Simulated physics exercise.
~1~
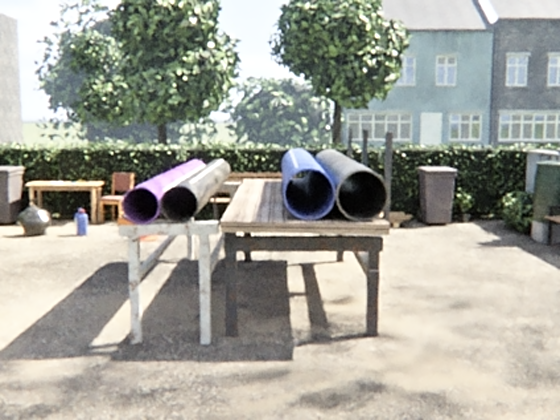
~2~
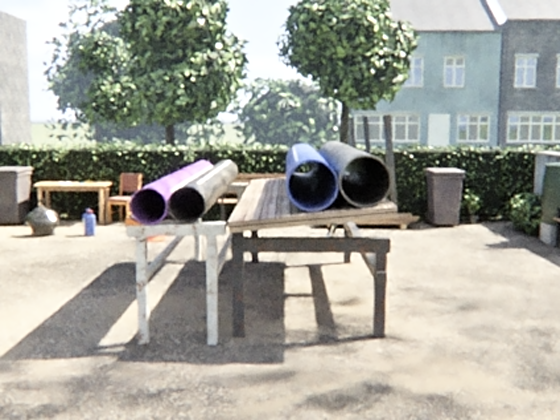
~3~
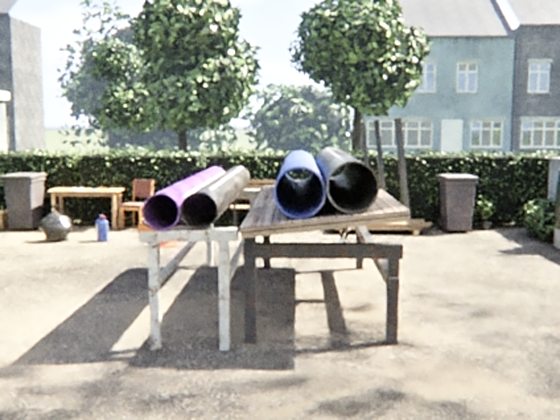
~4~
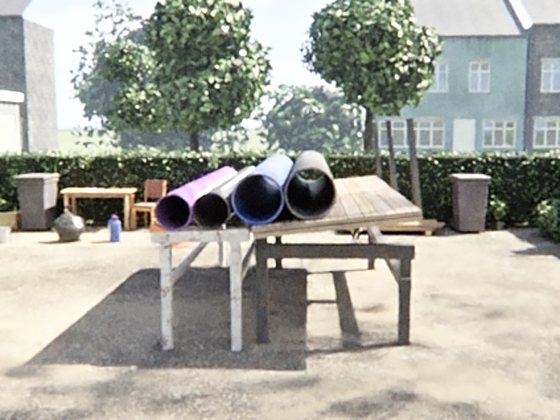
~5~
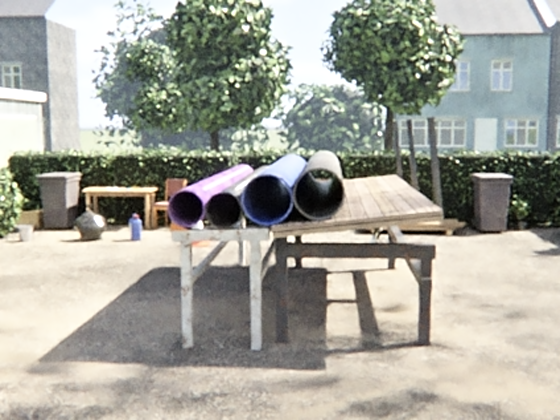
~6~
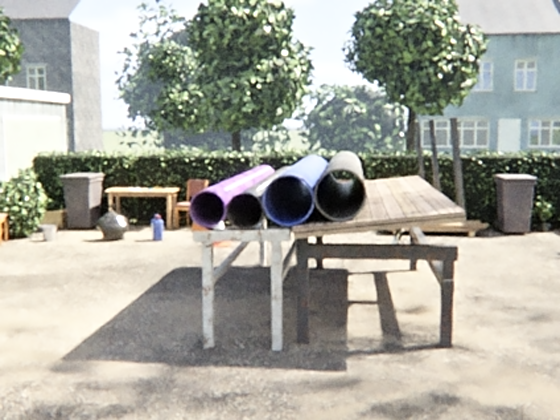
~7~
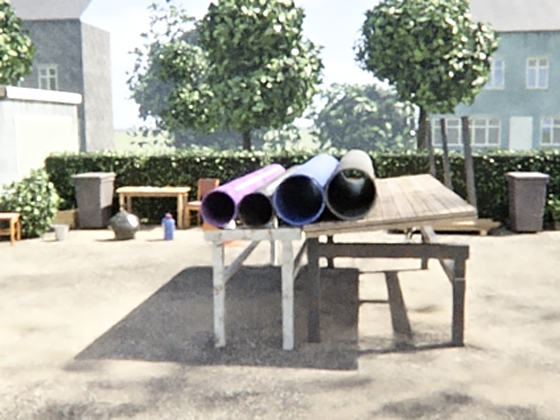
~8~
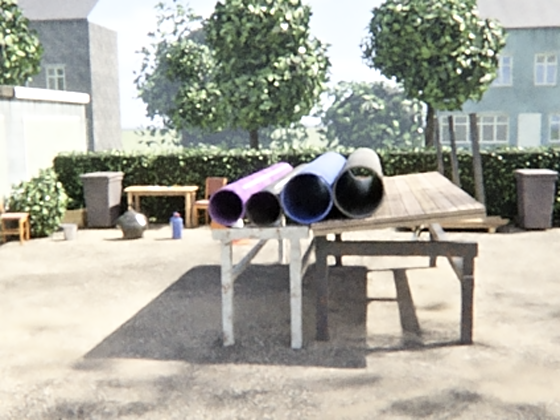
Four large pipes, one purple, one blue and two dark, rest in two pairs on a pair of trestle stands in a sunlit gravel yard, seen from the front with a hedge, trees and houses behind. The purple pair sits on the pale left stand, the blue pair on the dark-legged wooden deck to the right. The deck tilts down to the left, and the blue pipe and its dark neighbour roll left across it. They come up against the left pair, nudging it slightly. All four end side by side and still, none having fallen, as the view drifts left.
